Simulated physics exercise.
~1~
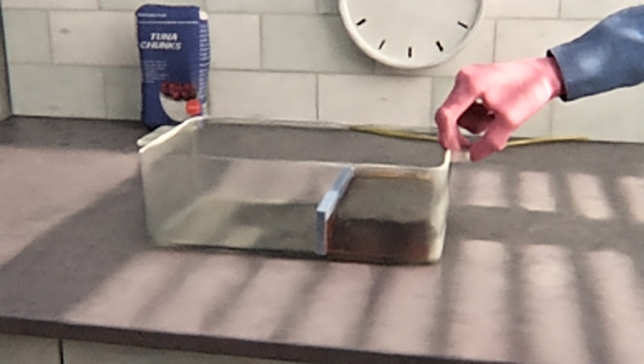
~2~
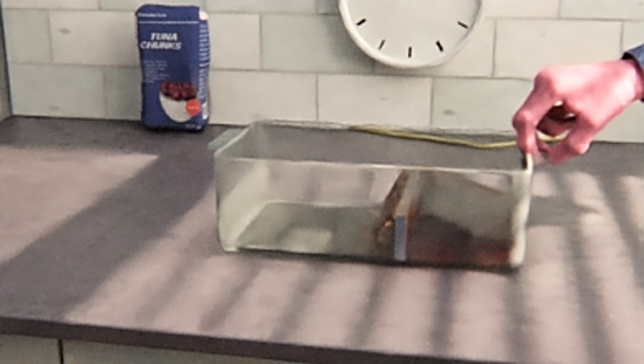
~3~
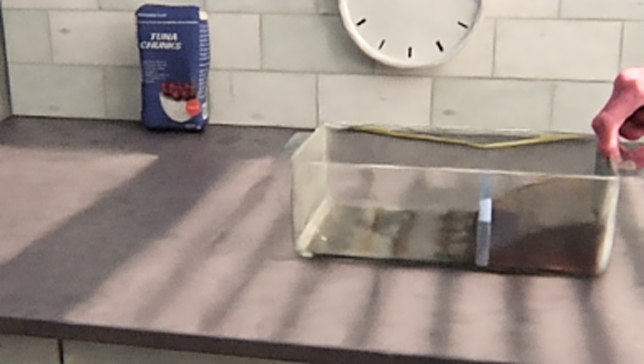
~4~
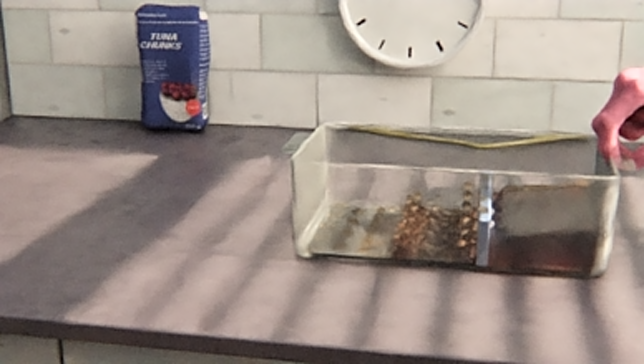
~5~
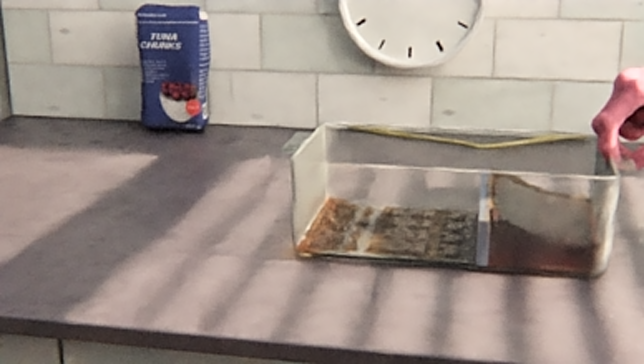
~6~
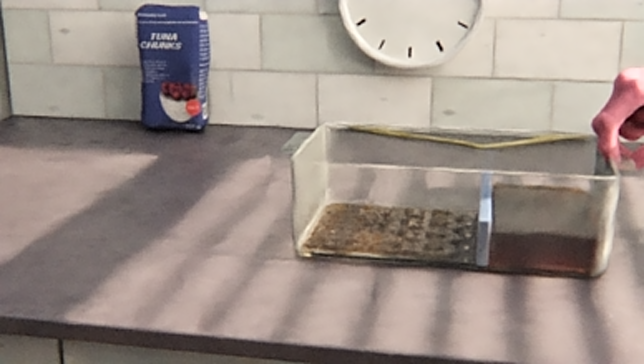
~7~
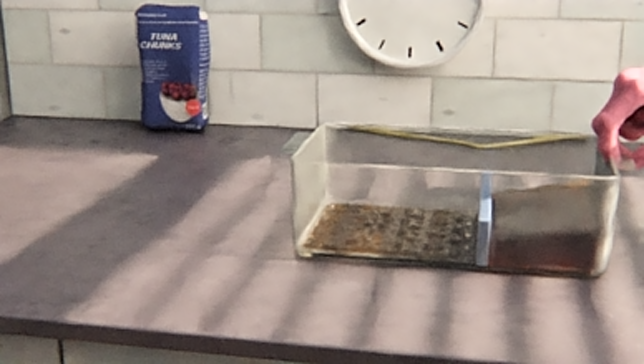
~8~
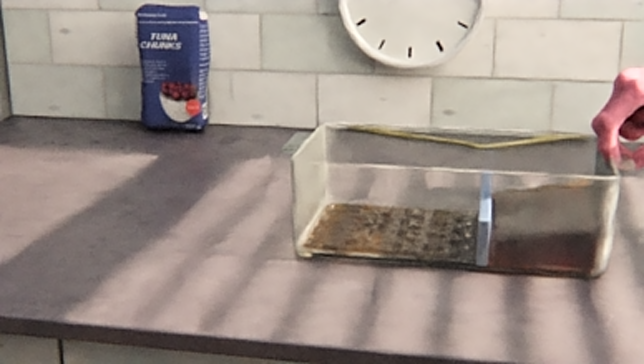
A hand pulls a clear tub right, and some brown tea crosses left past the divider.
